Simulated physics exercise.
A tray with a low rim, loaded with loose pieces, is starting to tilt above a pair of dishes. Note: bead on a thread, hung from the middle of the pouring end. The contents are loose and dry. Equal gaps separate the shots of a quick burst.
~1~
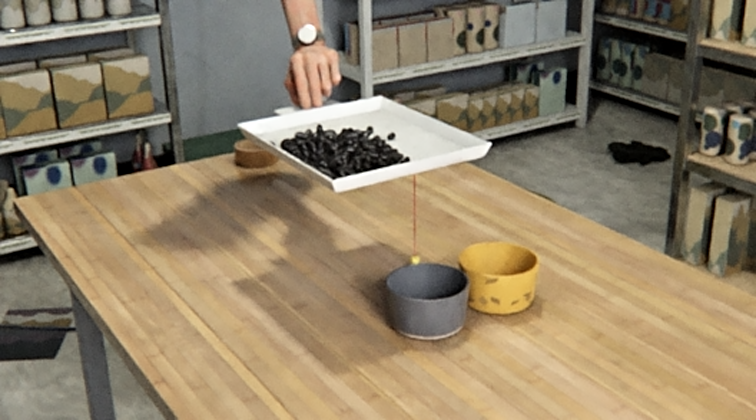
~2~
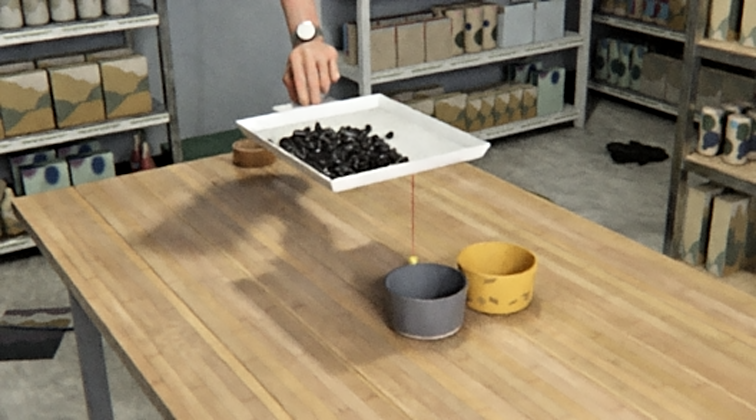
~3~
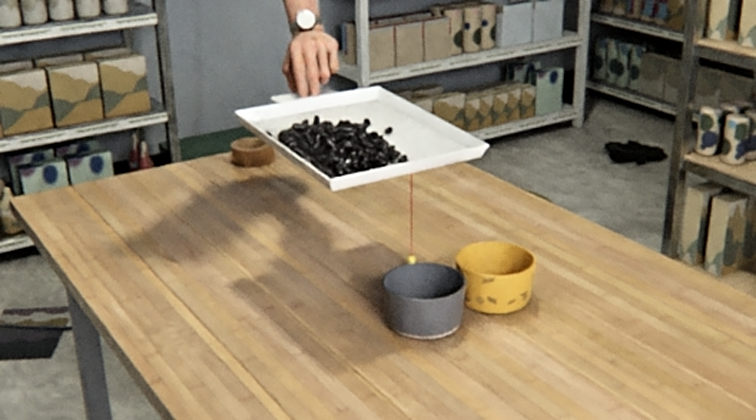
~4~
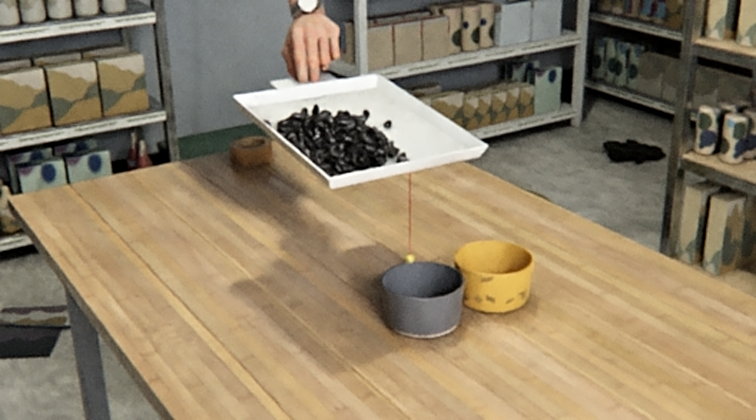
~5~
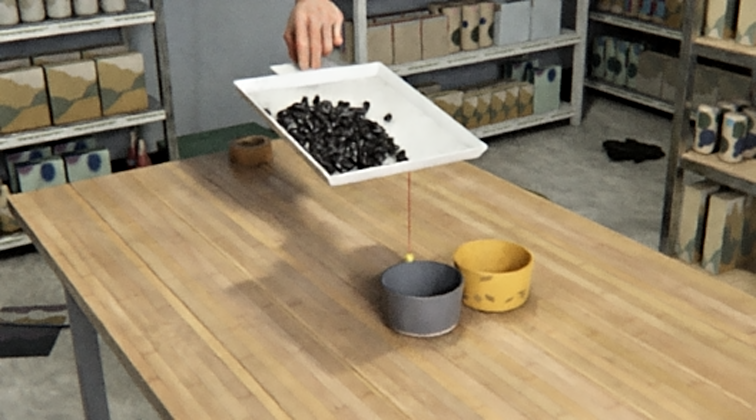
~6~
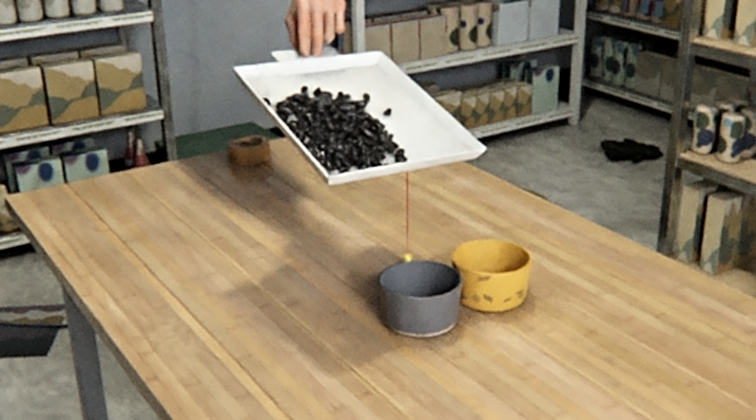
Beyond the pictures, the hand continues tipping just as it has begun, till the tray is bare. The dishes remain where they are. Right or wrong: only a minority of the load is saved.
Wrong, most of it is saved.
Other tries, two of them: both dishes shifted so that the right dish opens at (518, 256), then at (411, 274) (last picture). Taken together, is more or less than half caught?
A majority, then a minority.
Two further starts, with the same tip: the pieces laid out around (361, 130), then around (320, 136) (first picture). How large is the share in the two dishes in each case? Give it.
It's 80 percent the first time and 70 percent the second.
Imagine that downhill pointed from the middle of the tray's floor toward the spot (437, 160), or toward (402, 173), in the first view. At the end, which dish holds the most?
Try 1: Right-side dish. Try 2: Left-side dish.
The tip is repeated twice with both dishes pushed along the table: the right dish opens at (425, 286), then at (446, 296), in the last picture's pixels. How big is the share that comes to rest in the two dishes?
Roughly 50 per cent, and 40 per cent.
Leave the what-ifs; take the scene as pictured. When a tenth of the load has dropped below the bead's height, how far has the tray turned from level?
A tilt of roughly 70°.
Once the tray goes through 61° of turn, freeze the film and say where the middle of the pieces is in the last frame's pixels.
Close to (404, 146).
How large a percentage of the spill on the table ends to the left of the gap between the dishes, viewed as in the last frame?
I reckon around 30 per cent.
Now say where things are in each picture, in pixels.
Corners of the pouring end at (335, 178) and (484, 143), level; middle of the load at (342, 153), black beans; left dish at (452, 314); right dish at (523, 290); bead on its thread at (415, 260), in the first picture.
Corners of the pouring end at (333, 178) and (482, 143), level; middle of the load at (340, 152), in the second picture.
Corners of the pouring end at (332, 177) and (481, 144), tipped barely, lowest at the right corner; middle of the load at (339, 148), in the third picture.
Corners of the pouring end at (332, 175) and (480, 144), tipped a little, lowest at the right corner; middle of the load at (338, 141), in the fourth picture.
Corners of the pouring end at (332, 173) and (480, 145), tipped a little, lowest at the right corner; middle of the load at (338, 134), in the fifth picture.
Corners of the pouring end at (331, 173) and (479, 146), tipped clearly, lowest at the right corner; middle of the load at (337, 129); left dish at (444, 312); right dish at (516, 287), in the sixth picture.
Soon, tray tipped steeply; nearly all on the tray; a stray few in the air.
A while on, tray tipped right over; a small part on the tray; about a quarter in the left dish; about a third in the right dish; a small part outside both; about a quarter in the air.
Towards the end, tray tipped past a quarter turn; about a third in the left dish; about a third in the right dish; about a quarter outside both.
Finally, tray tipped past a quarter turn; about a third in the left dish; about a third in the right dish; about a quarter outside both.
